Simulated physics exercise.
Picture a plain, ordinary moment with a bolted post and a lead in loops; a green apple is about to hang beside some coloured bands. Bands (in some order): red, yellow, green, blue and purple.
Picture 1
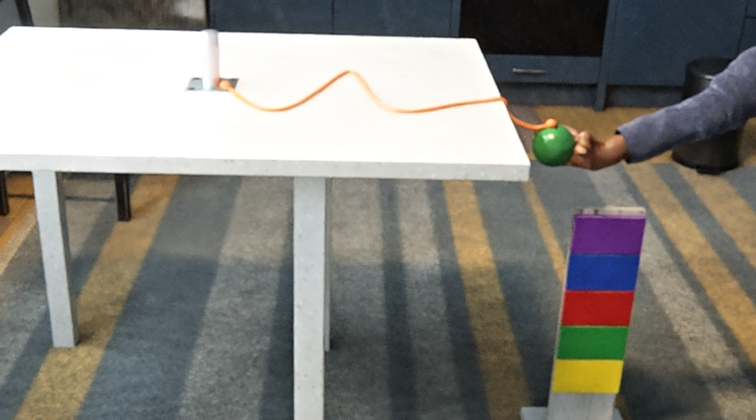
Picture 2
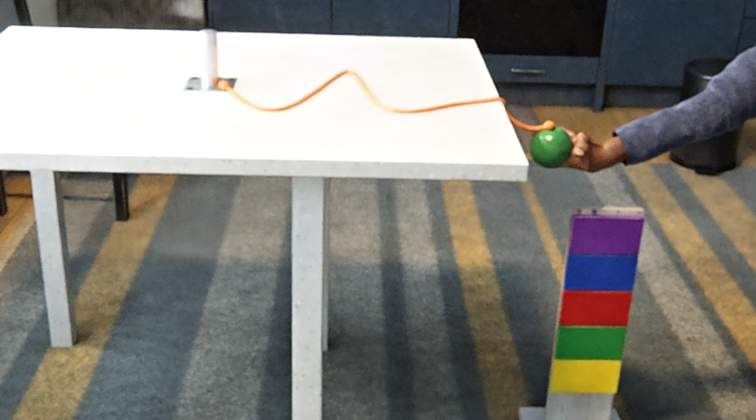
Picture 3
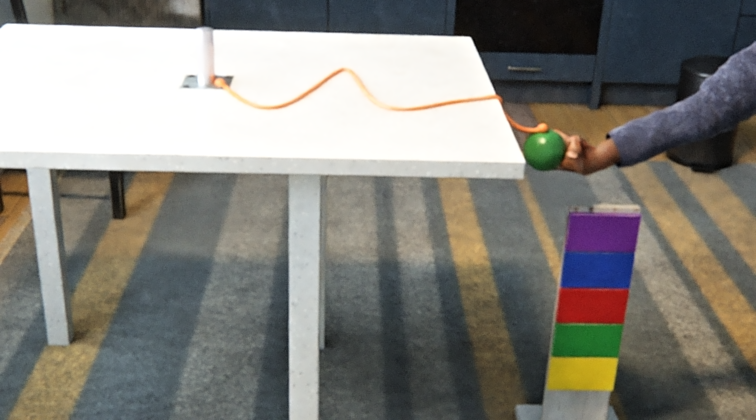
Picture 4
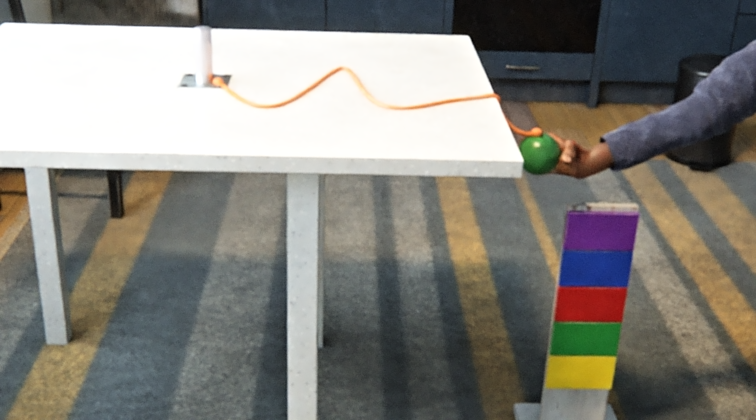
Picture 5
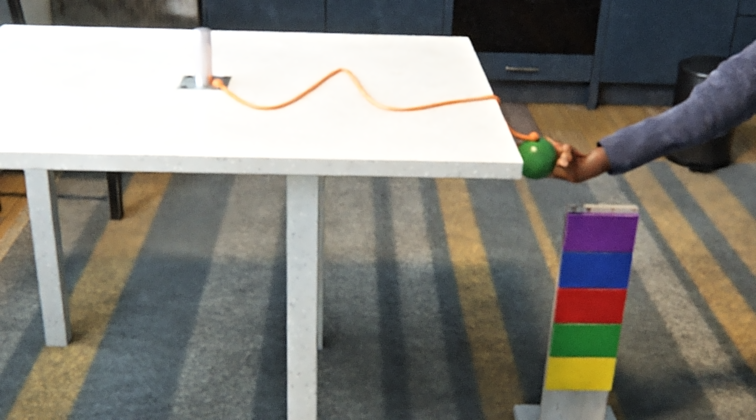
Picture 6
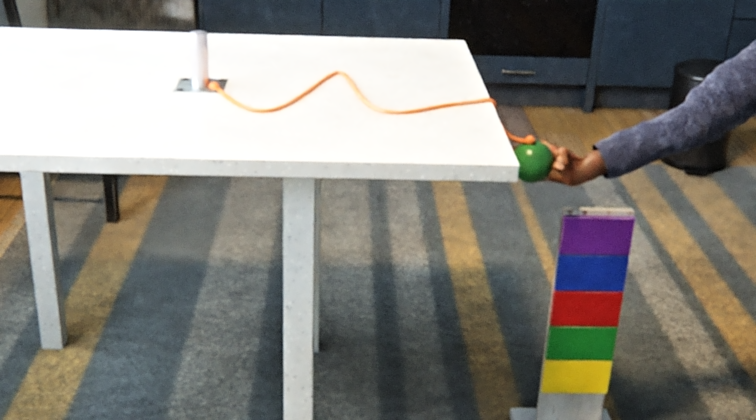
In a room with a striped carpet, a hand holds a round green object just off the right edge of a white table, with an orange cord running from it to a small upright post. The hand slowly lowers it slightly and draws it closer to the table edge, beside and above a stand of coloured bands.
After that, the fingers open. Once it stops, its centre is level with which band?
The yellow band.
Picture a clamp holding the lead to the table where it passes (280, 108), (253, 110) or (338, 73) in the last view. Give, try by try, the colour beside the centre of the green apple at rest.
It would be green; green; blue.
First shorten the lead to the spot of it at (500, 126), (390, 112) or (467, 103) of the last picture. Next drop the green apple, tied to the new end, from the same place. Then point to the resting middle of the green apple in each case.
First try near (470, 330), second near (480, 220), third near (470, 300).
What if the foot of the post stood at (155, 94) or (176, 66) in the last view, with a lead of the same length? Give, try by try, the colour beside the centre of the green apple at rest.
It would be green; green.
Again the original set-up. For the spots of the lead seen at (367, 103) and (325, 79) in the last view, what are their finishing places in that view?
They end up around (486, 176) and around (435, 97).
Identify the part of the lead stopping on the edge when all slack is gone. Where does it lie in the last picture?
Location: About (350, 81).
Early on, apple near (478, 363); level with yellow.
Midway, apple near (463, 369); level with yellow.
Finally, apple near (467, 372); level with yellow. At yellow.
